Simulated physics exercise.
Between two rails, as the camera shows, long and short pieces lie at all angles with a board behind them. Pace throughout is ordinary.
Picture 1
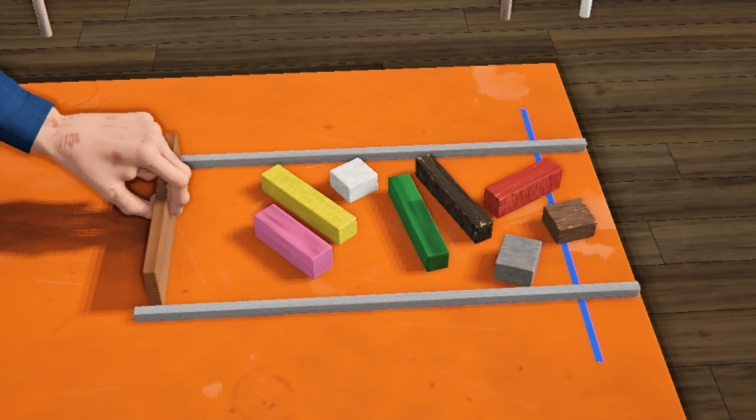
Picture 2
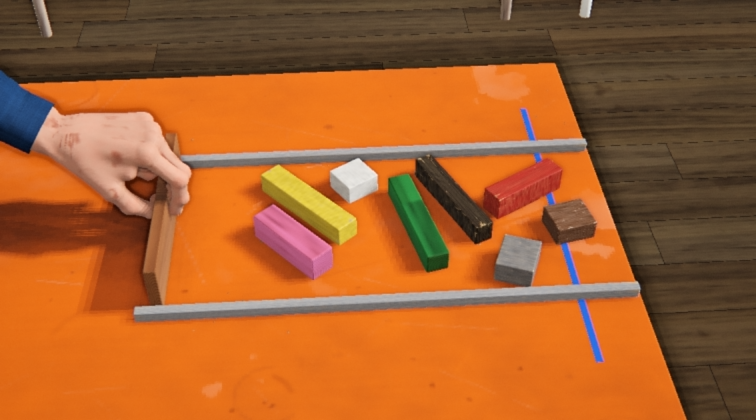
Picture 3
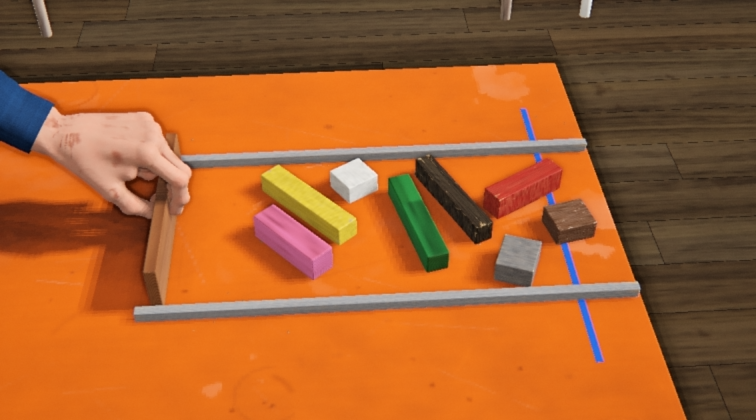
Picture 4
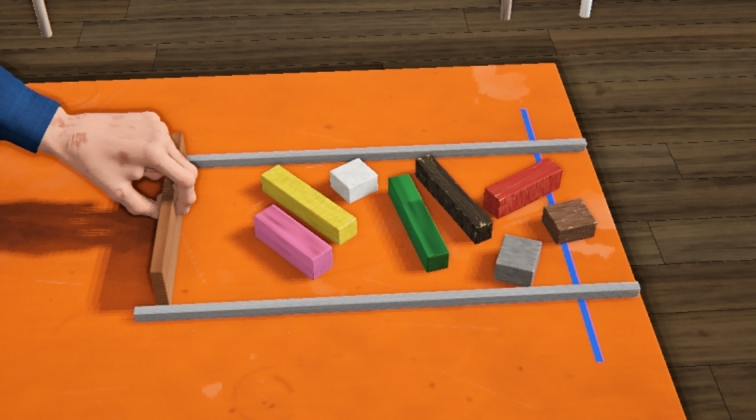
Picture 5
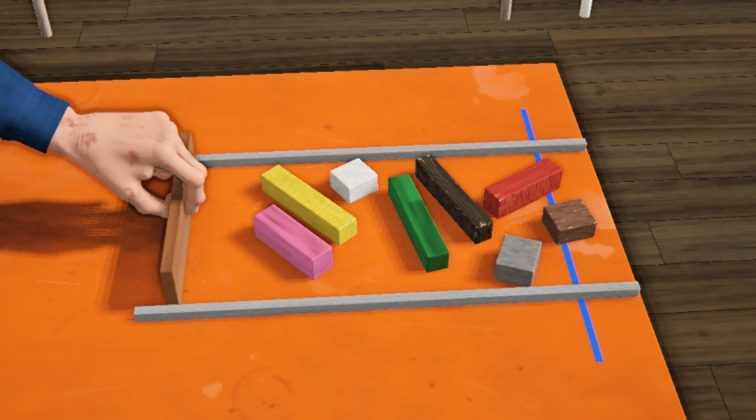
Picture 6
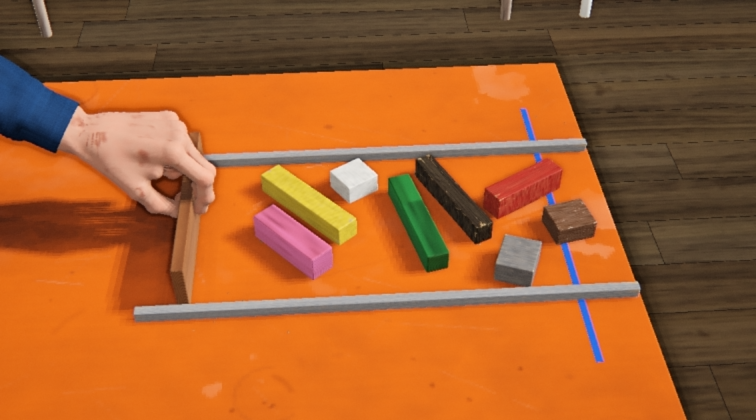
On an orange table, a hand slides a brown board slightly right between two rails.
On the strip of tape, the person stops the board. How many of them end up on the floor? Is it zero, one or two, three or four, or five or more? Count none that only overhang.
The board is going to sweep off three, or four.
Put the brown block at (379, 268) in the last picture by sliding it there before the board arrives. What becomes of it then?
The brown block stays put.
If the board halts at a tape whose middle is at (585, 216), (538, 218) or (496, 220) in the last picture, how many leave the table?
The counts come to 7, then 3, then 2.
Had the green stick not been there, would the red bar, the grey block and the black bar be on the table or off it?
Note: Red bar is off by the end; grey block is on by the end; black bar is off by the end.
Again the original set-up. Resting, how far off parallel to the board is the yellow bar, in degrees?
I'd estimate about 20 degrees.
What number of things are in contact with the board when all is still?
2 in contact.
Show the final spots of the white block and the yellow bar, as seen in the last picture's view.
(583, 159) and (582, 192).
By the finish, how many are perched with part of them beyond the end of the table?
As for overhanging, the count is 3.
Soon after, none off yet; brown block at rest near (569, 222); red bar at rest near (523, 188); grey block at rest near (518, 261).
At rest, the number that fall off is three or four; fallen, green stick, black bar, red bar and brown block.
